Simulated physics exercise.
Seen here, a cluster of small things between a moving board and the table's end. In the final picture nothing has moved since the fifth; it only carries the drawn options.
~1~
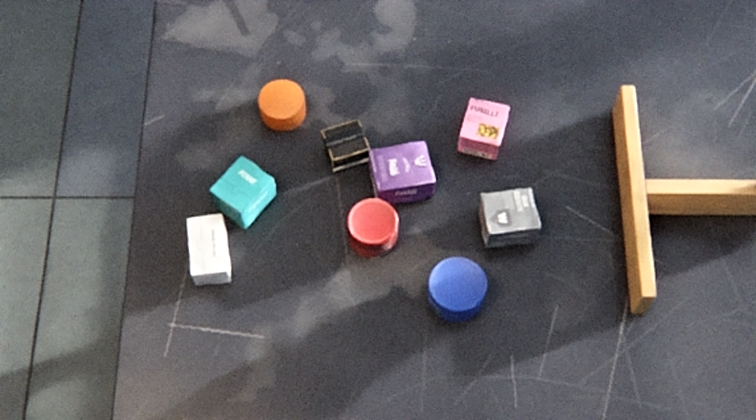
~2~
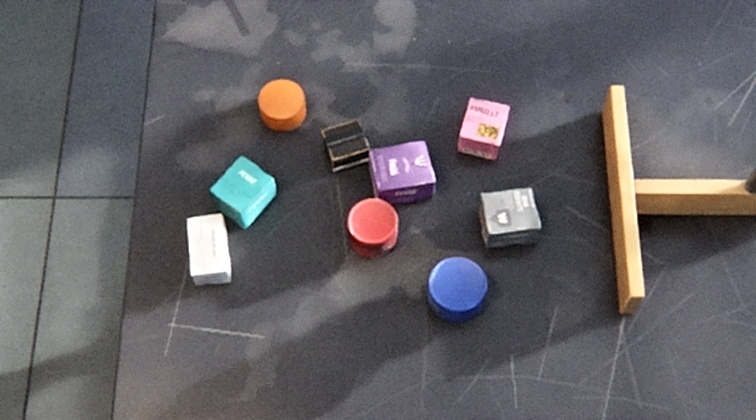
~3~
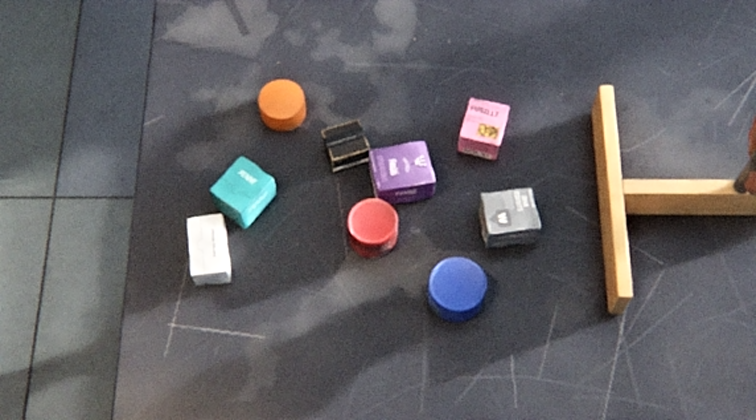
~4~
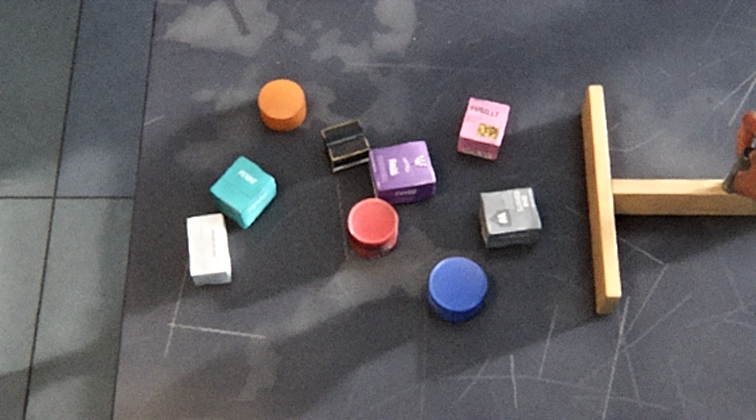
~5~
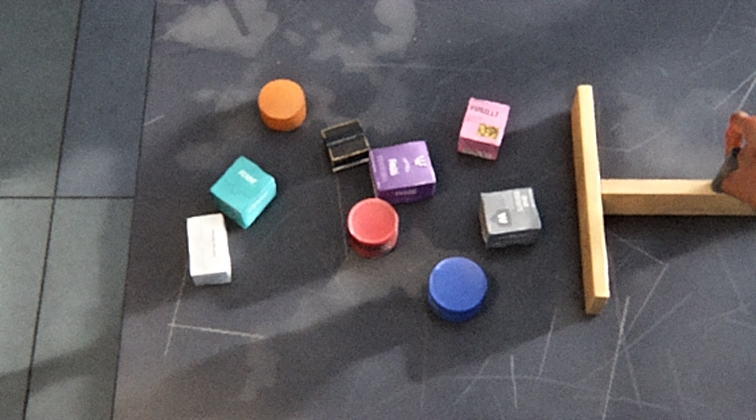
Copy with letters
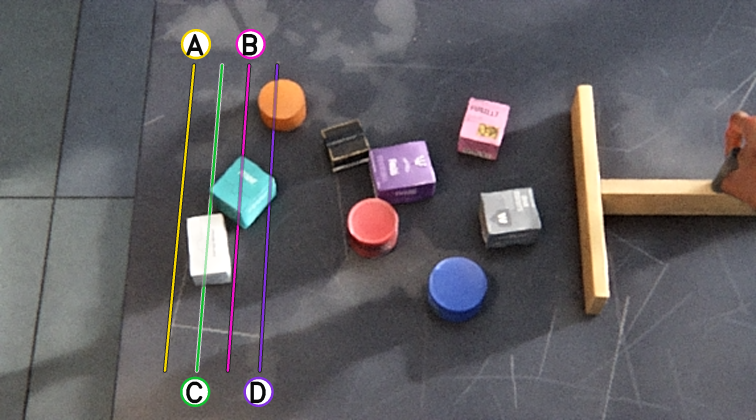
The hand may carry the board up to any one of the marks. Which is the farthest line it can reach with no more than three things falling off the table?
Stop at C.
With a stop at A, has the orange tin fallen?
No.
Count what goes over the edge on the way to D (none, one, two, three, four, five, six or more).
The count is none.
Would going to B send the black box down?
No.
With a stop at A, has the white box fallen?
Yes.
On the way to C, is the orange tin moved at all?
Yes.
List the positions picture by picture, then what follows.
Turquoise box (243, 192); white box (209, 251); purple packet (401, 174), in the first picture.
Board (627, 186); orange tin (282, 106), in the second picture.
Board (615, 186); pink packet (483, 129), in the third picture.
Board (604, 186); blue tub (457, 290), in the fourth picture.
Board (593, 186); turquoise box (243, 192); white box (209, 251); purple packet (401, 174), in the fifth picture.
On the marked copy, A at (180, 208); B at (239, 208); C at (210, 208); D at (269, 208).
With C. Early on, board (455, 186); blue tub (420, 290); pink packet (424, 132).
Further on, board (318, 186); turquoise box (195, 197); white box (195, 257).
At the end, board (210, 186); turquoise box over the edge; red tub over the edge; three fallen.
As for the rest, A drops five; B is within the limit but short; D is within the limit but short.
